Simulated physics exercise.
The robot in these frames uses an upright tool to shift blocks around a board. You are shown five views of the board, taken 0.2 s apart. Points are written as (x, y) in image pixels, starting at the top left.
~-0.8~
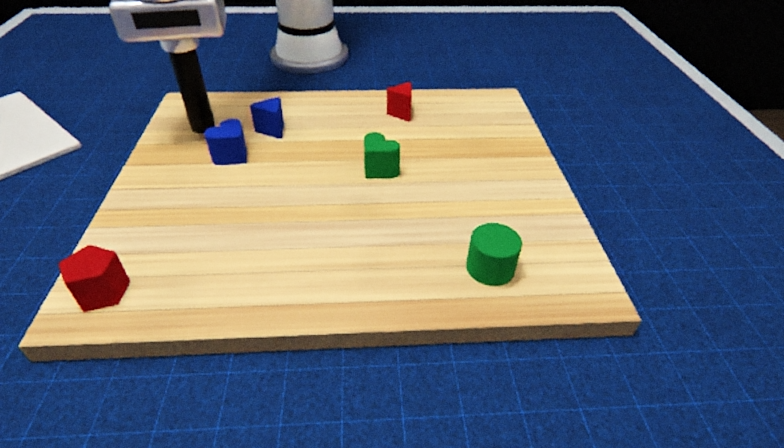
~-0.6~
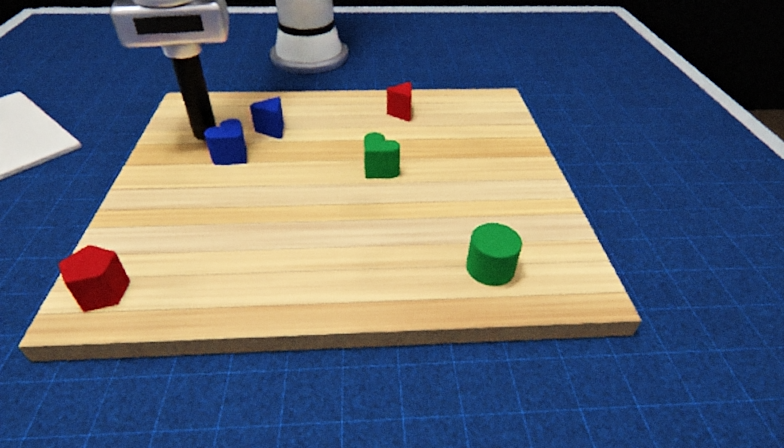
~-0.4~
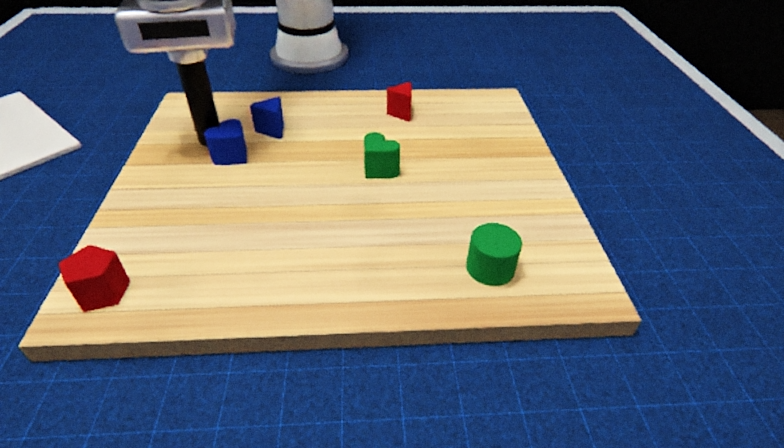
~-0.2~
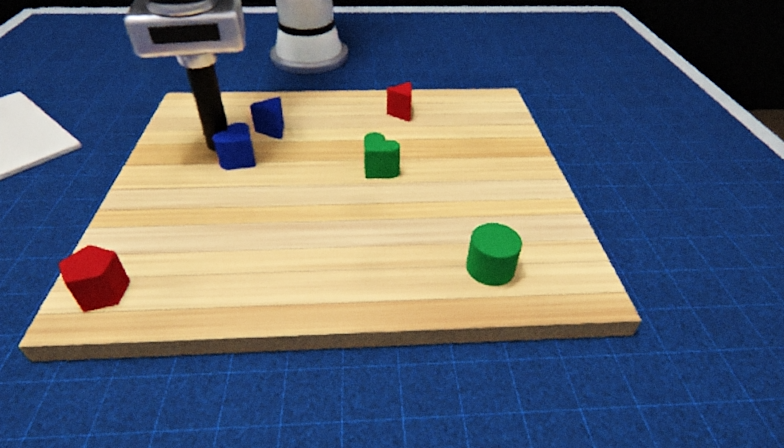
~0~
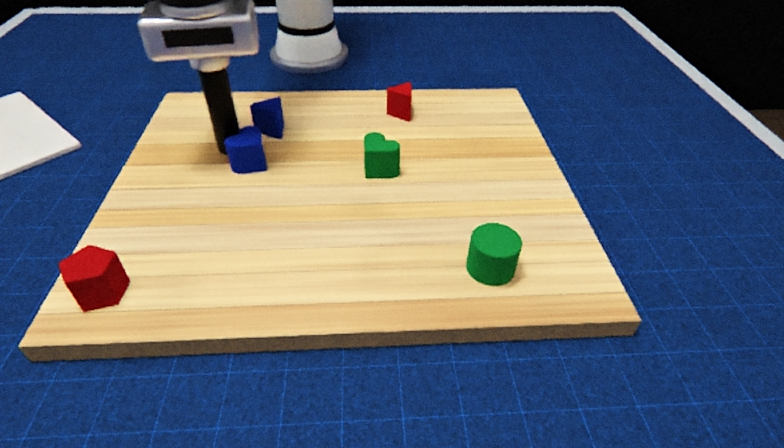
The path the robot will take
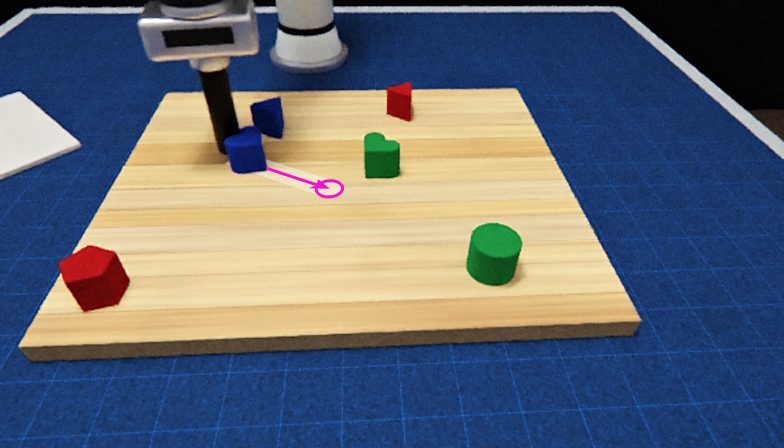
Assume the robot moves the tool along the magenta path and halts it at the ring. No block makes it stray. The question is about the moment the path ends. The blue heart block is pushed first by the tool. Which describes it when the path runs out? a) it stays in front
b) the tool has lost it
Correct choice: A.
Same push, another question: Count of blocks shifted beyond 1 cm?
My prediction: One block.
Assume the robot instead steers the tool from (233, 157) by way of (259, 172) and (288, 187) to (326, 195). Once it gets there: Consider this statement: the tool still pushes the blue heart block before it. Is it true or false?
True
The drawn path runs in a line from (233, 157) to (329, 189).
The first path, step by step. One third of the way, tool at (262, 159); blue heart block at (279, 147).
Two thirds of the way, tool at (295, 170); blue heart block at (313, 158).
At the end, tool at (329, 180); blue heart block at (349, 169); green heart block not moved.
